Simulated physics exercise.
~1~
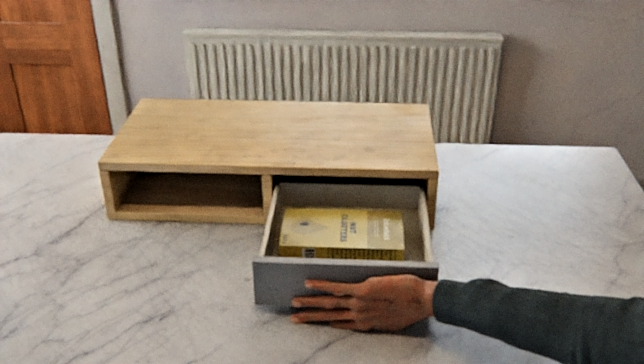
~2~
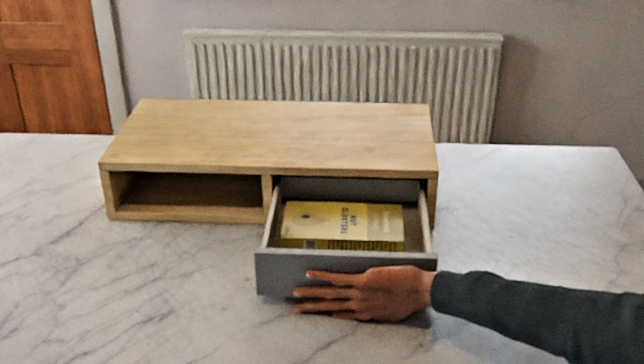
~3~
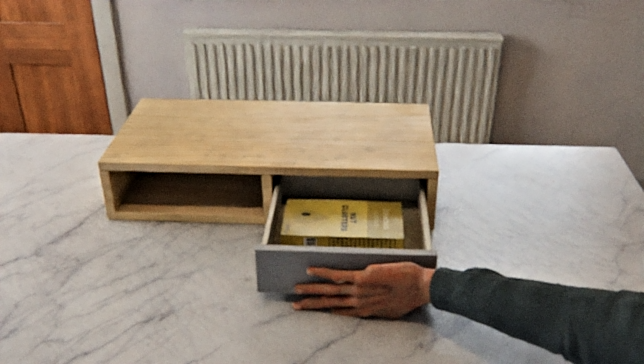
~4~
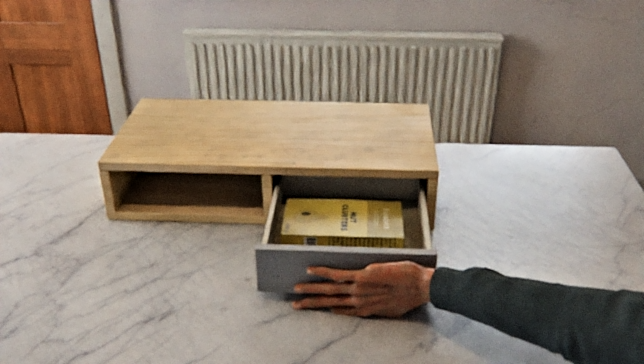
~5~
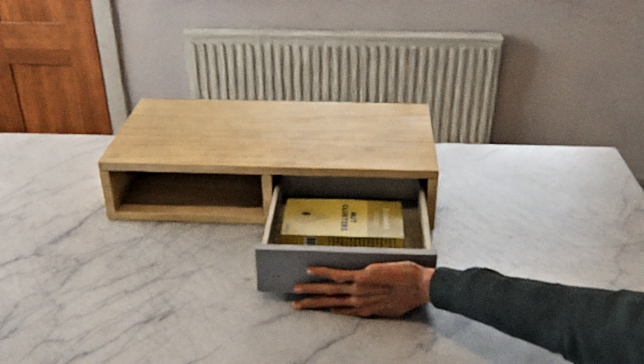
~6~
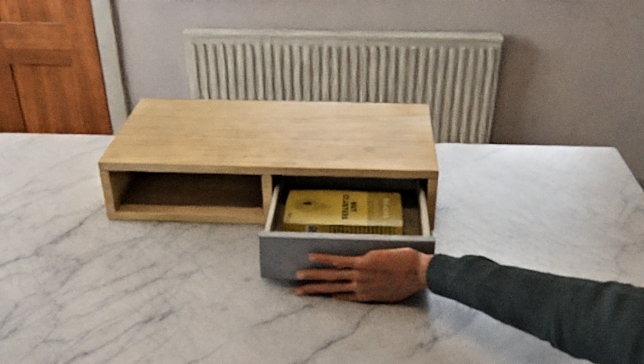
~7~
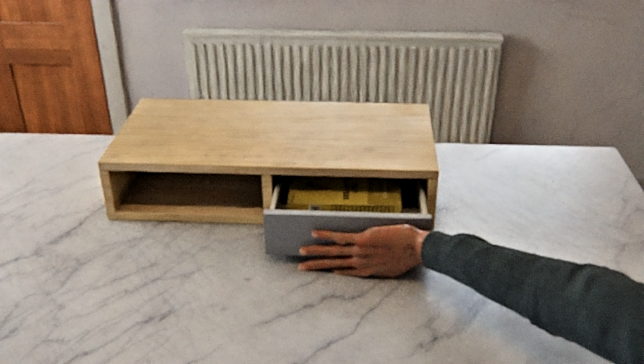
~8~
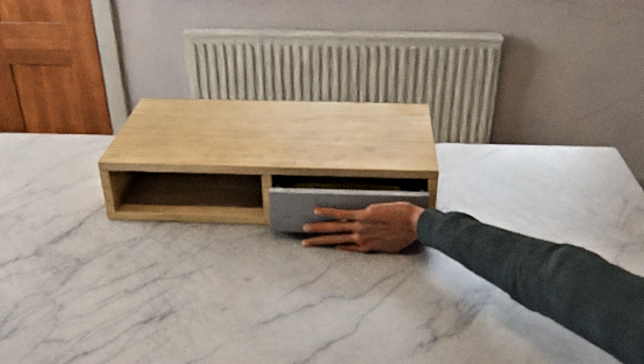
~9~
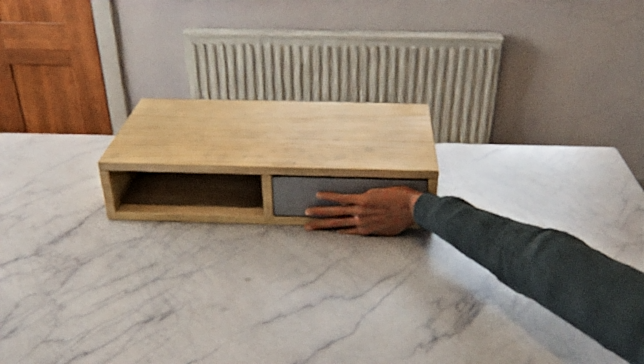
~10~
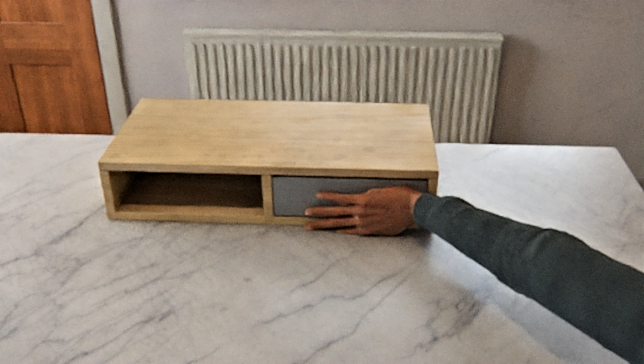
On a white marble-patterned tabletop, seen from the front and slightly above by a still camera, sits a low wooden chest, with a pale radiator behind it and part of a brown door at the far left. The chest has an empty opening on the left and a grey-fronted drawer pulled open on the right, with a yellow packet lying inside. A hand in a dark sleeve, reaching from the right, nudges the drawer slightly inward and then pauses. It pushes again, steadily, and the packet slips out of sight. The drawer ends fully closed, the hand still resting against its front.
